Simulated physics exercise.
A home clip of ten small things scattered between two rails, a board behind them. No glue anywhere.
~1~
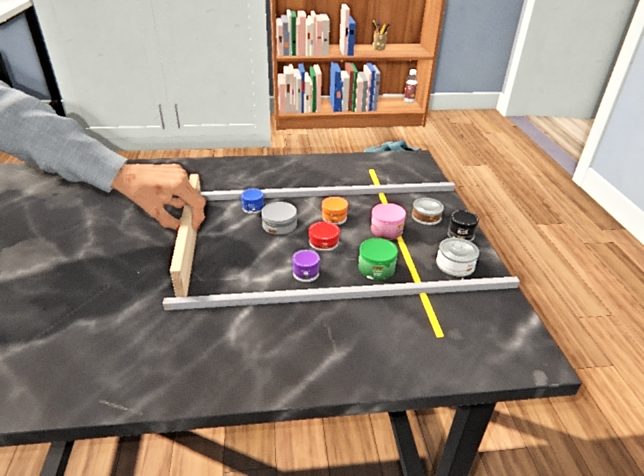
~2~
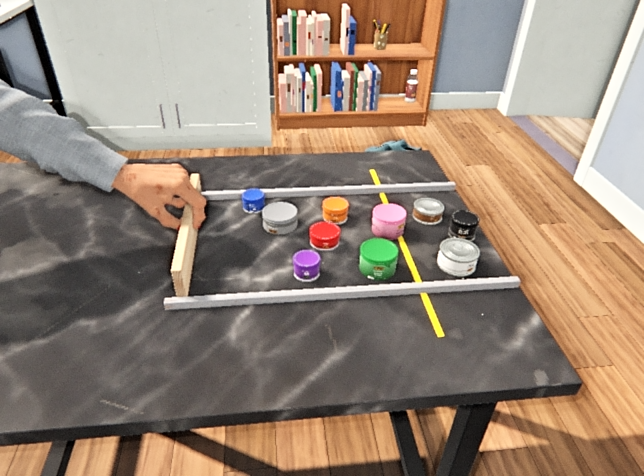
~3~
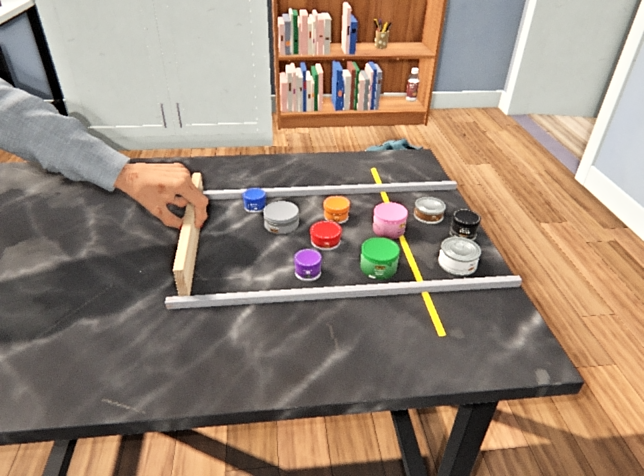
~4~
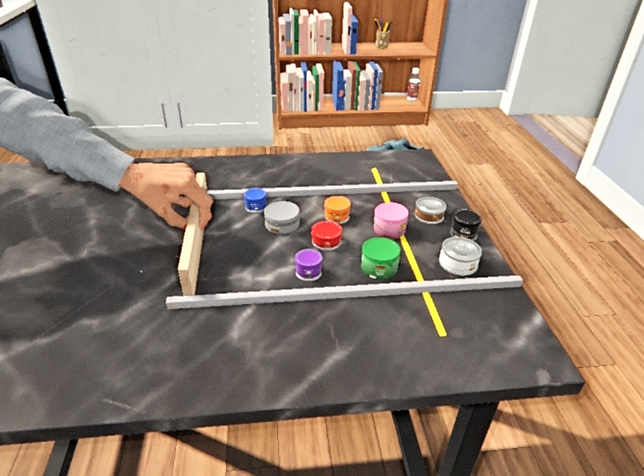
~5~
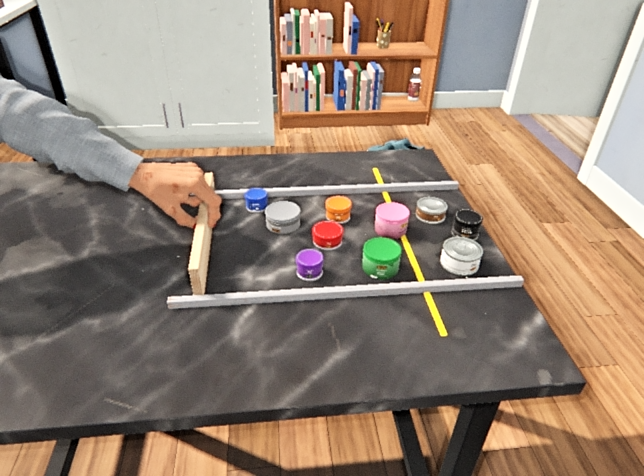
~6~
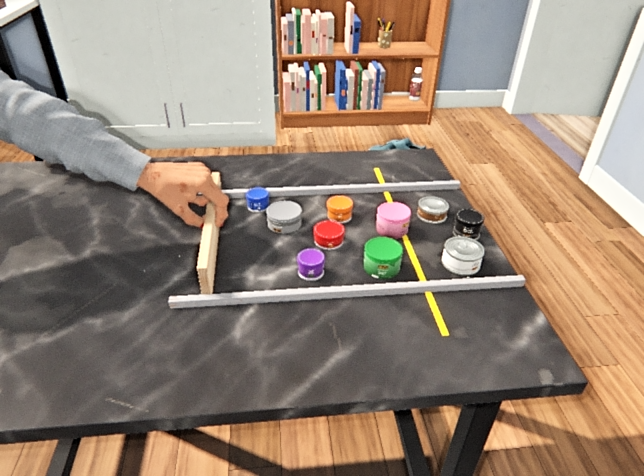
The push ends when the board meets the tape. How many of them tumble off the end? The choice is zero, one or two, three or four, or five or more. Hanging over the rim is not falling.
As it turns out, the number that fall off is zero.
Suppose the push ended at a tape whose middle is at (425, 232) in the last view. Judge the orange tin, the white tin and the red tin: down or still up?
The orange tin stays on, the white tin falls, the red tin is kept.
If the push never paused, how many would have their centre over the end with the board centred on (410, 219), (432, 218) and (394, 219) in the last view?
The counts: 0, 2 and 0.
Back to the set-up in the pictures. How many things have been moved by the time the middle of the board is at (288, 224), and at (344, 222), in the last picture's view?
By then 2, and 6.
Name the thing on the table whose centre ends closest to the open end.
The white tin.
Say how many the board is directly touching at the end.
The number is 4.
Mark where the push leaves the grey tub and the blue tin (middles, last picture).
Near (414, 211) and (400, 194).
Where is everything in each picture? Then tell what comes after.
Black pot (463, 227); white tin (457, 257); brown pot (427, 211); board (189, 230); tape (398, 235), in the first picture.
White tin (458, 257); board (189, 230), in the second picture.
Brown pot (429, 210); orange tin (337, 210), in the third picture.
Black pot (466, 225); grey tub (282, 218), in the fourth picture.
White tin (461, 256); blue tin (257, 200), in the fifth picture.
Black pot (468, 225); white tin (463, 256); brown pot (433, 210); board (212, 228); tape (403, 233), in the sixth picture.
Soon after, none off yet; black pot at rest near (468, 225); white tin at rest near (463, 256); brown pot at rest near (433, 210).
At rest, the number that fall off is zero.
